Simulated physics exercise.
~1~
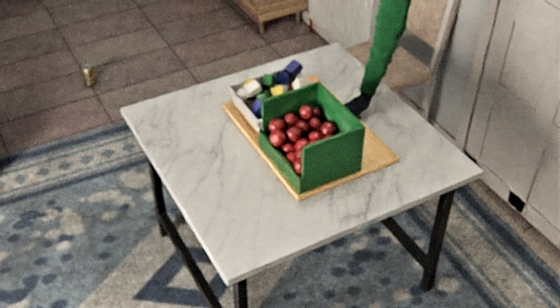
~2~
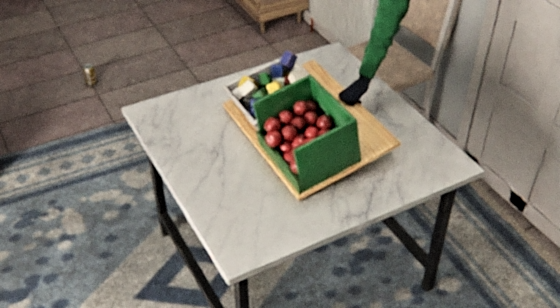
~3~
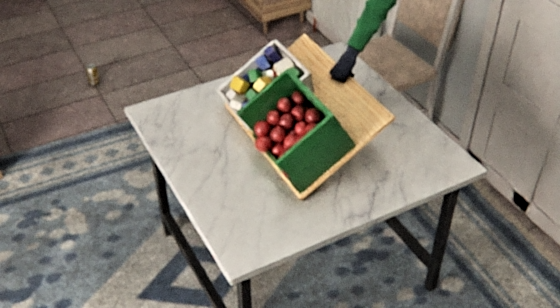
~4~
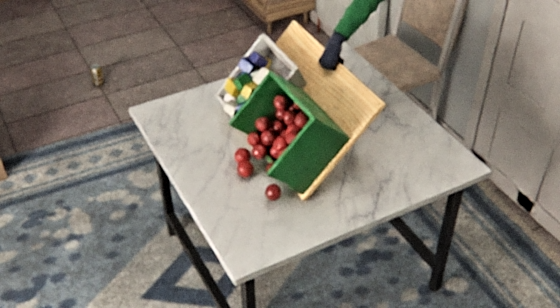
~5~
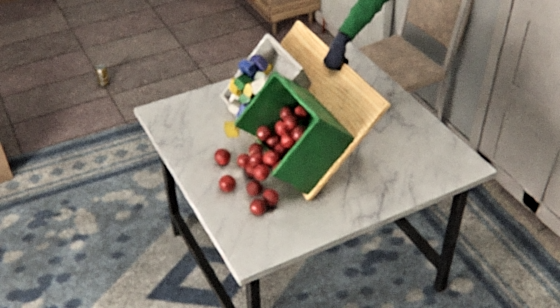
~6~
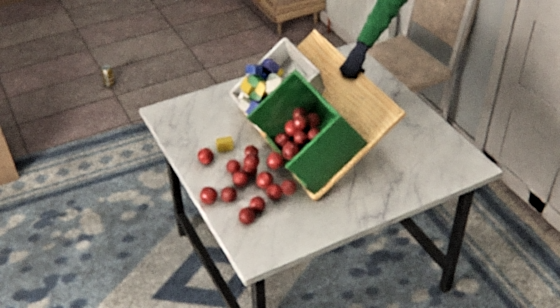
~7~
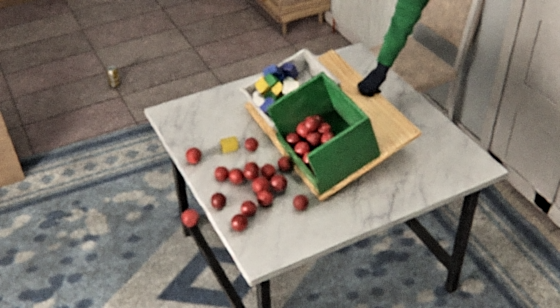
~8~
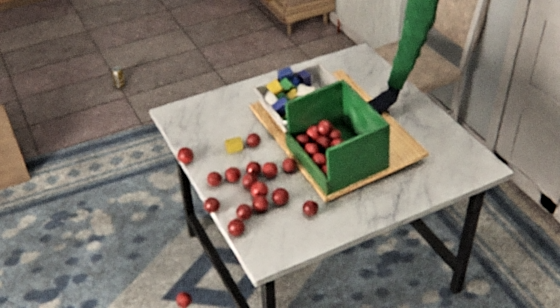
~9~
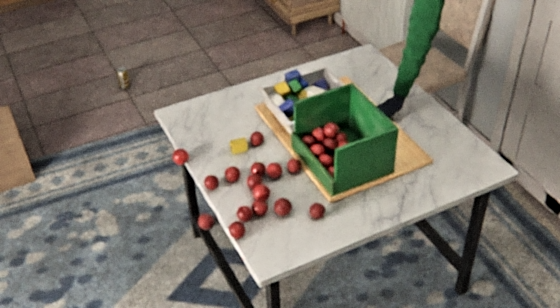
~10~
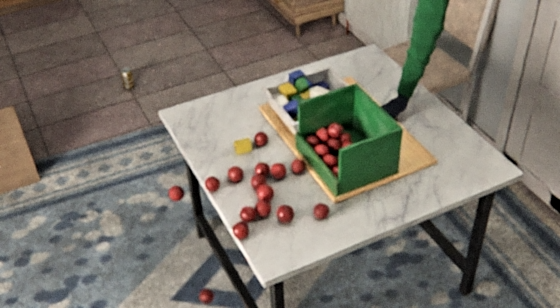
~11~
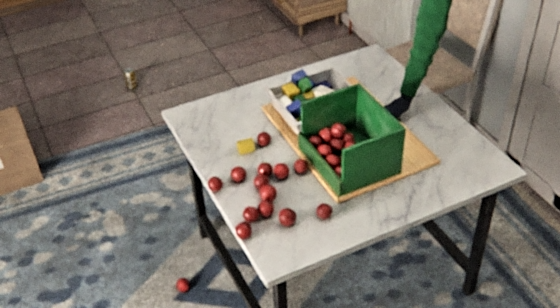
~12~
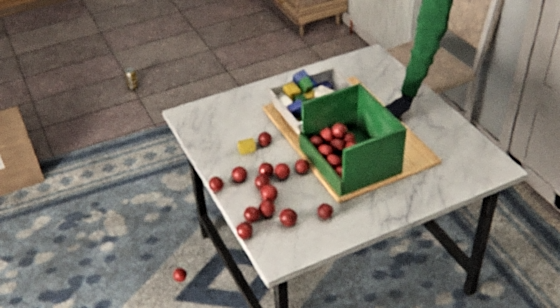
A green-sleeved arm tilting a board left, spilling red apples and a yellow brick across a table, then lowering it flat.
